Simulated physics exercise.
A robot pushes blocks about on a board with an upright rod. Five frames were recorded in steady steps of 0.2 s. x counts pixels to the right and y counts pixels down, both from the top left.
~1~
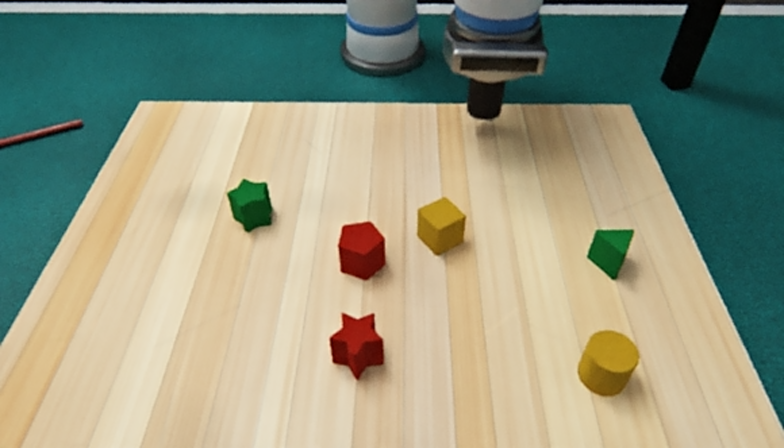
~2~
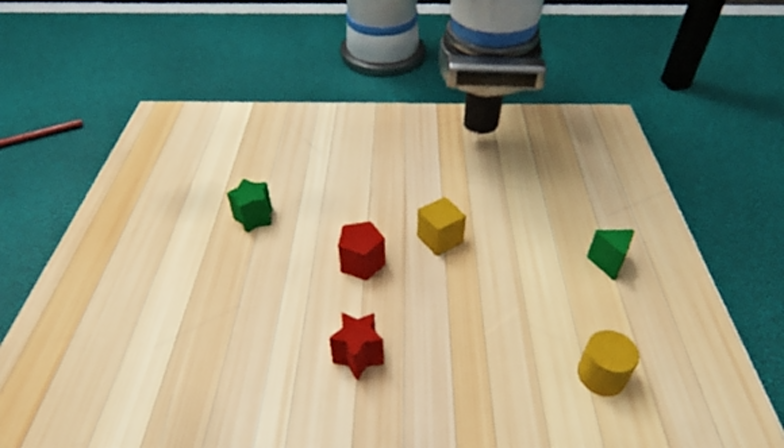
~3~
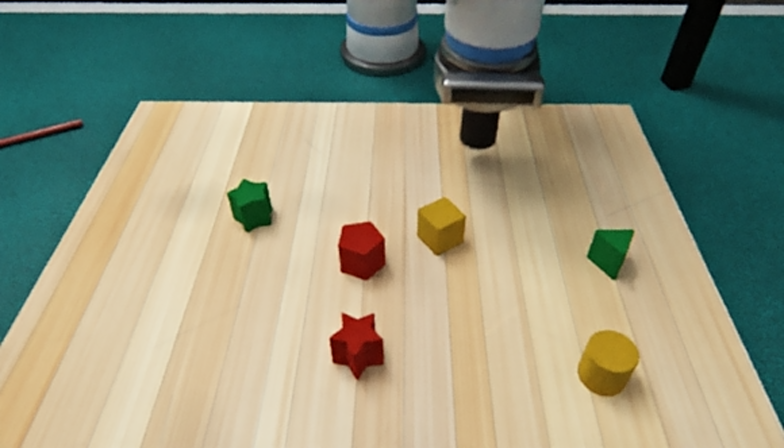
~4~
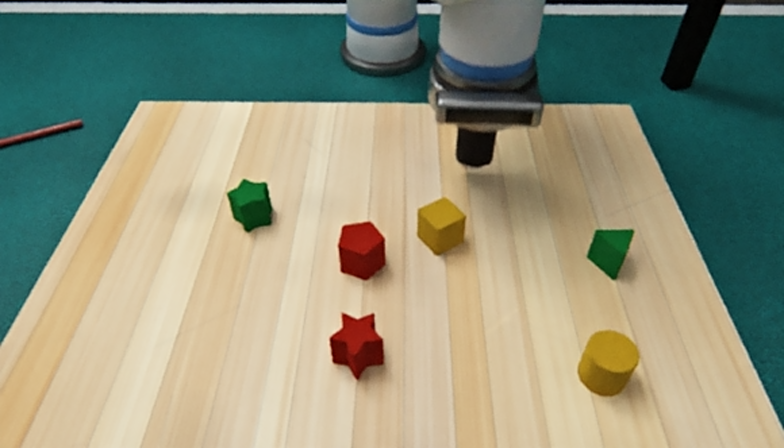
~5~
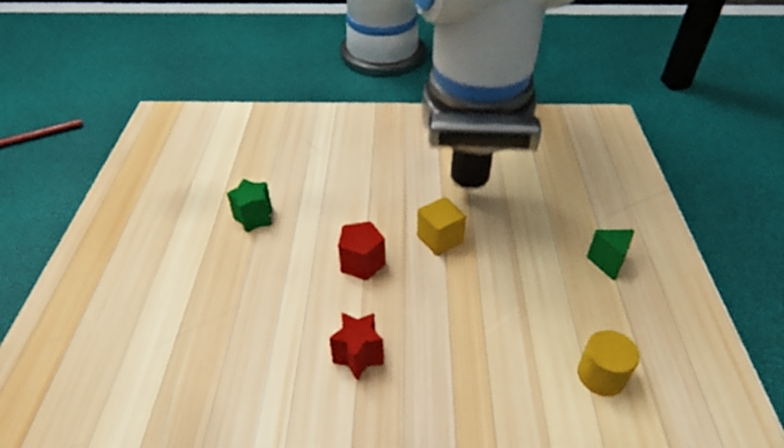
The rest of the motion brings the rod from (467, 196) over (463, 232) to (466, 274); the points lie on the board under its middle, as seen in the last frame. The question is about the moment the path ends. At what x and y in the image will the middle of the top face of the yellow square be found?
In the picture, it is at (427, 231).
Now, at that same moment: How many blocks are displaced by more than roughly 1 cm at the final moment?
That makes 1 block.
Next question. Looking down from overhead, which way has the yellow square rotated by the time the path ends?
Rotates clockwise.
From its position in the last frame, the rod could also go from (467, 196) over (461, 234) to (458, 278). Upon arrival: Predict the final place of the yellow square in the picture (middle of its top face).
It ends at (420, 236).
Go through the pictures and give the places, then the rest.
The first picture shows rod tip (484, 111); block tops, red pentagonal block (360, 236); yellow square (442, 212).
The second picture shows rod (481, 124); blocks unchanged.
The third picture shows rod (478, 139); blocks unchanged.
The fourth picture shows rod (474, 157); blocks unchanged.
The fifth picture shows rod (470, 177); red pentagonal block (360, 236); yellow square (442, 212).
On the path given first. One third of the way, rod (465, 200); nothing pushed yet.
Two thirds of the way, rod (466, 227); yellow square (429, 229), turned 25° clockwise.
At the end, rod (469, 255); red pentagonal block in place; yellow square (427, 231), turned 35° clockwise.
